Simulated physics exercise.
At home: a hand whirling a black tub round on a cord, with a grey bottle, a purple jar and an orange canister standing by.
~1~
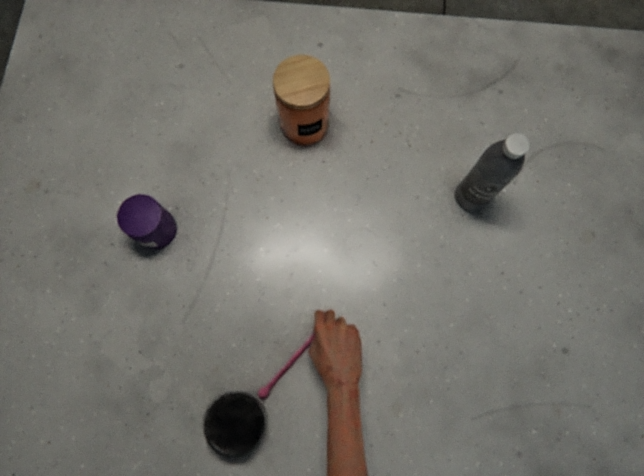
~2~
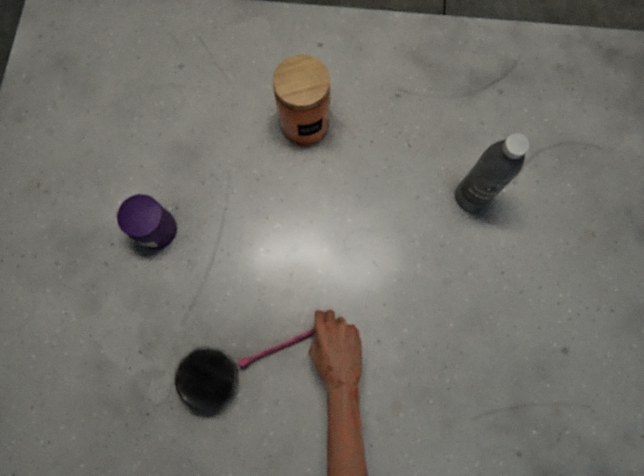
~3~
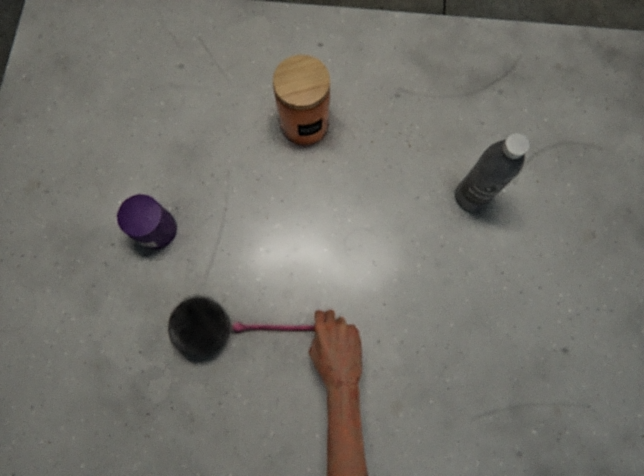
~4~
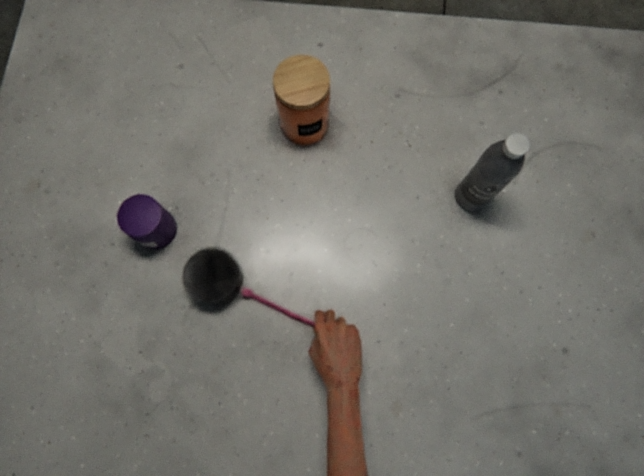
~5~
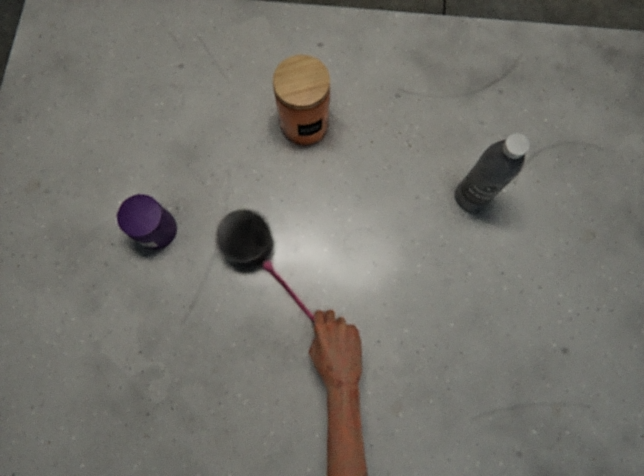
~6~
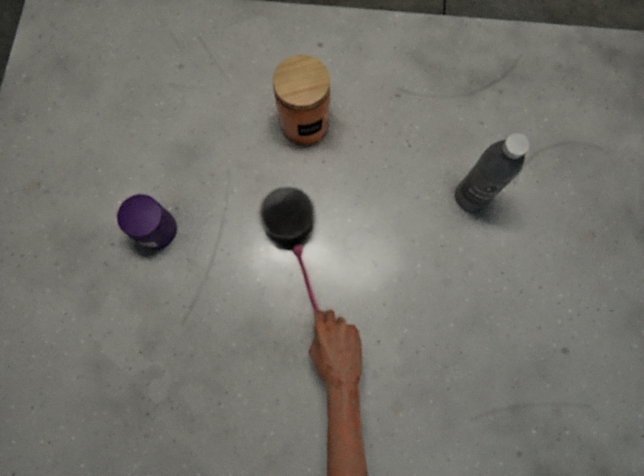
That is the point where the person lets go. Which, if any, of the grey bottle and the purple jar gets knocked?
Here is how it goes: The grey bottle gets knocked, the purple jar is not knocked.
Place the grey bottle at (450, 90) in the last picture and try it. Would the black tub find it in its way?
In that spot it is avoided.
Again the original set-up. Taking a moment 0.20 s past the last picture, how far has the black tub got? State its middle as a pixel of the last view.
At that time it is near pixel (449, 195).
Then, 0.08 s later than the last view, tub near (380, 204).
Then, 0.20 s later than the last view, tub near (449, 195); grey bottle pushed aside.
Finally, tub near (451, 195); grey bottle knocked over. The grey bottle gets hit and the purple jar escapes it.
